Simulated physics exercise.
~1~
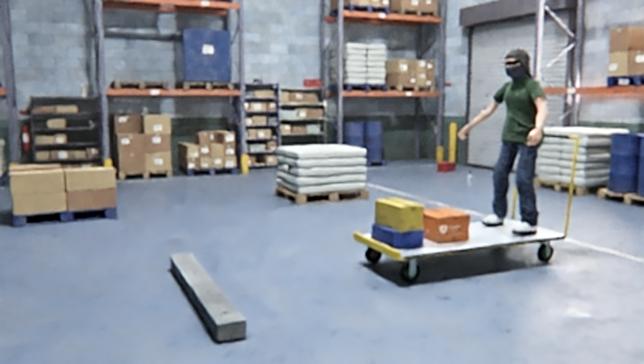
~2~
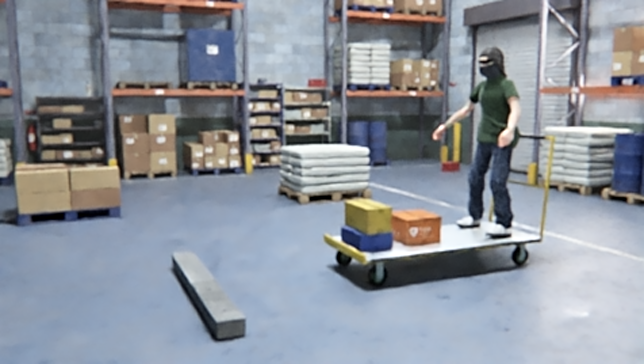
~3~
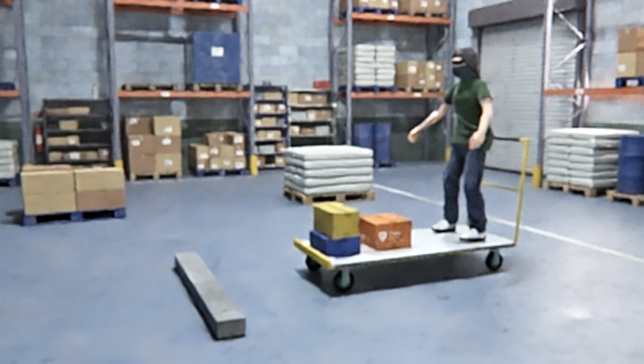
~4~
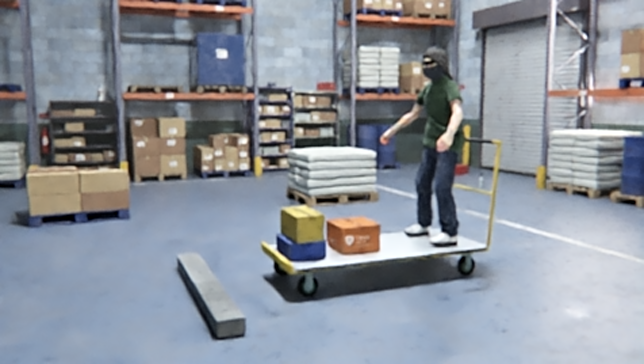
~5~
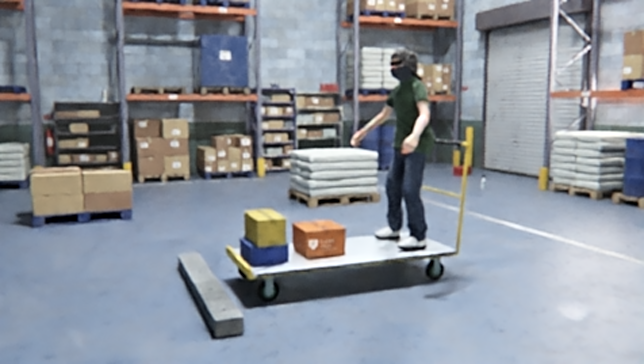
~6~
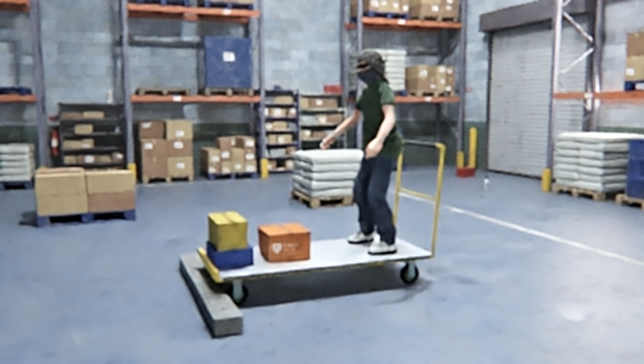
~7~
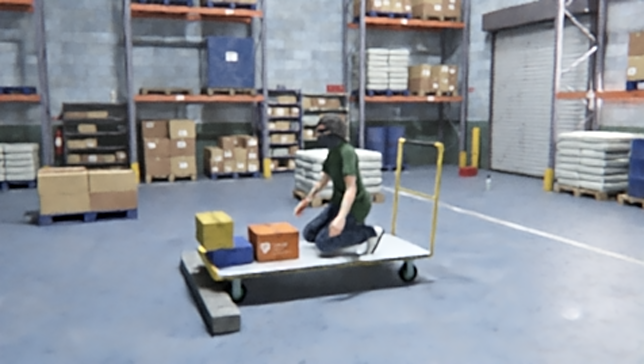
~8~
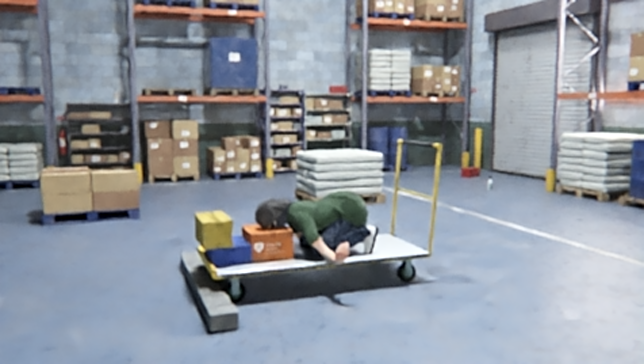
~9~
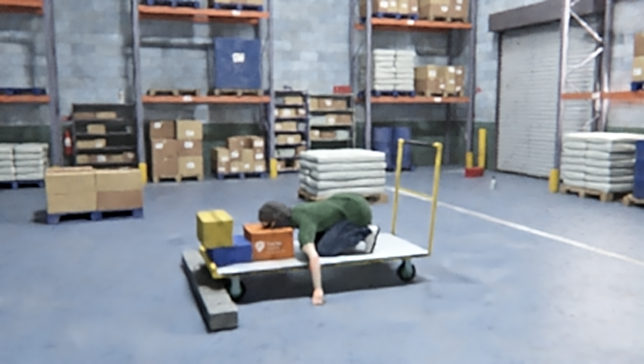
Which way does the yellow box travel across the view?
The yellow box travels to the left, riding on the trolley.
